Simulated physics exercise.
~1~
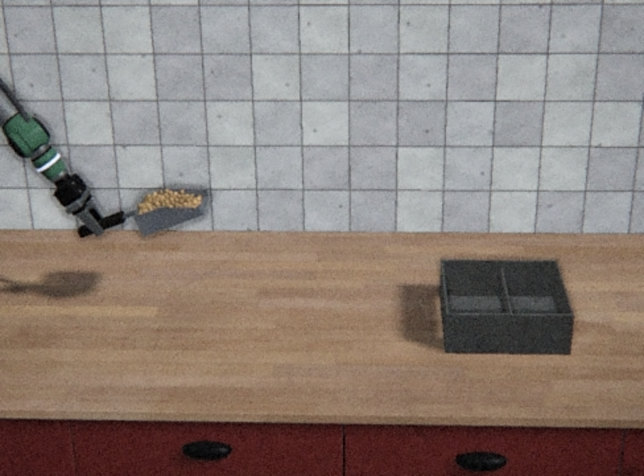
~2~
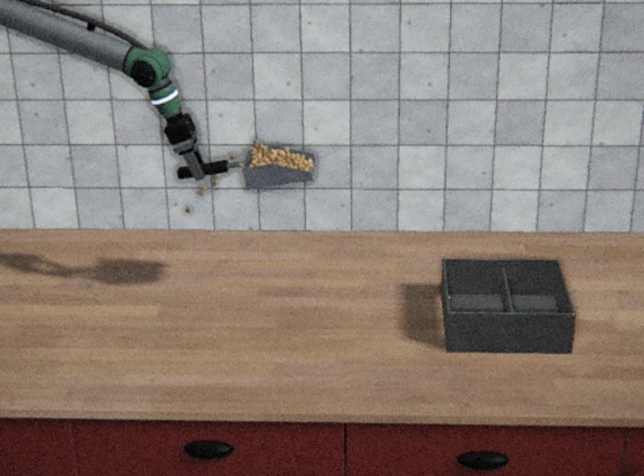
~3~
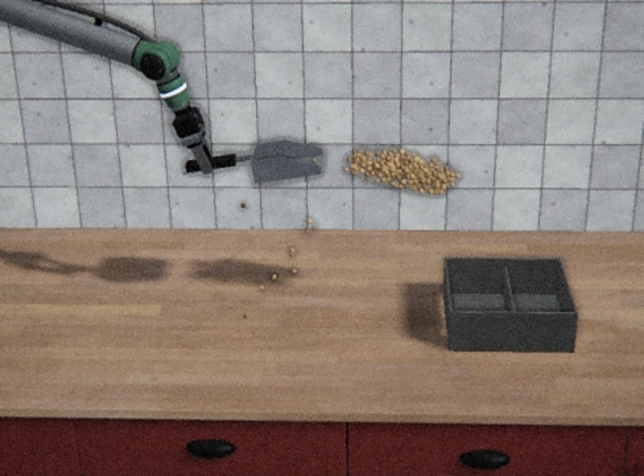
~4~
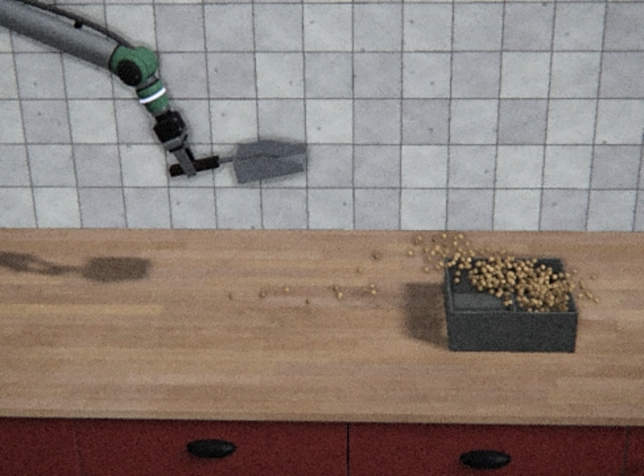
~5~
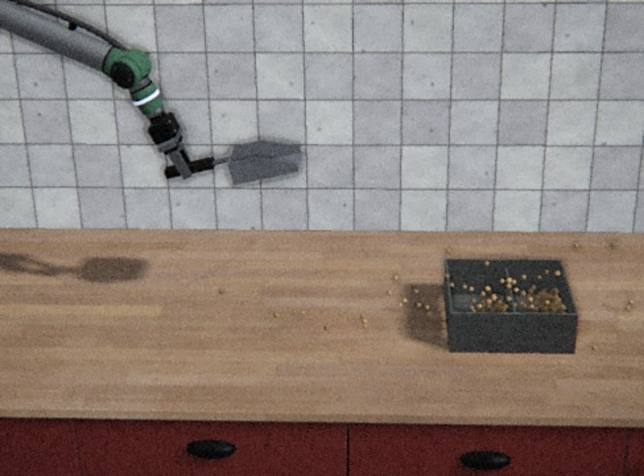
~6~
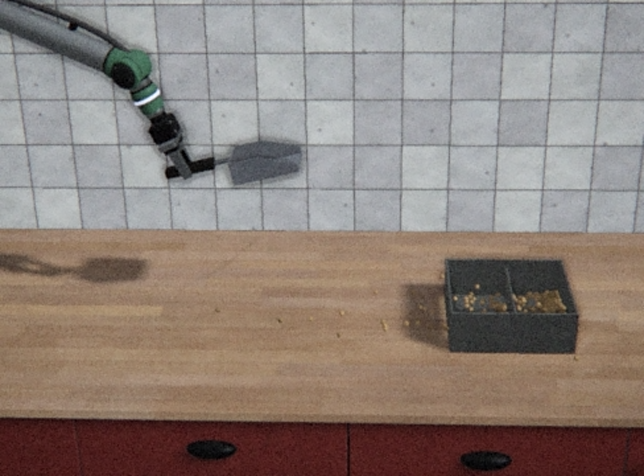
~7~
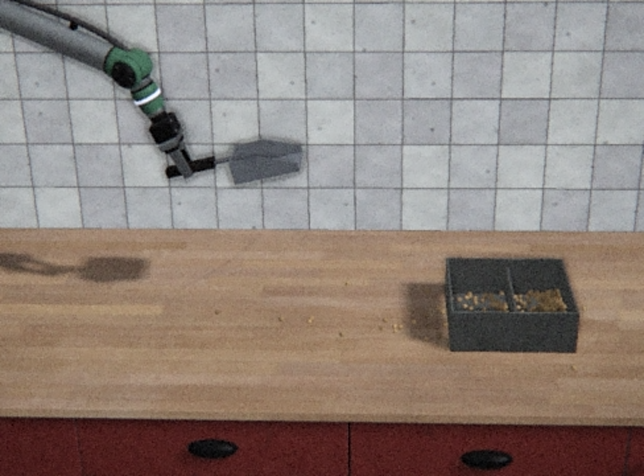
Robot arm swinging a scoop rightward and flinging chickpeas into a divided dark bin, with a few left scattered on the wooden counter.
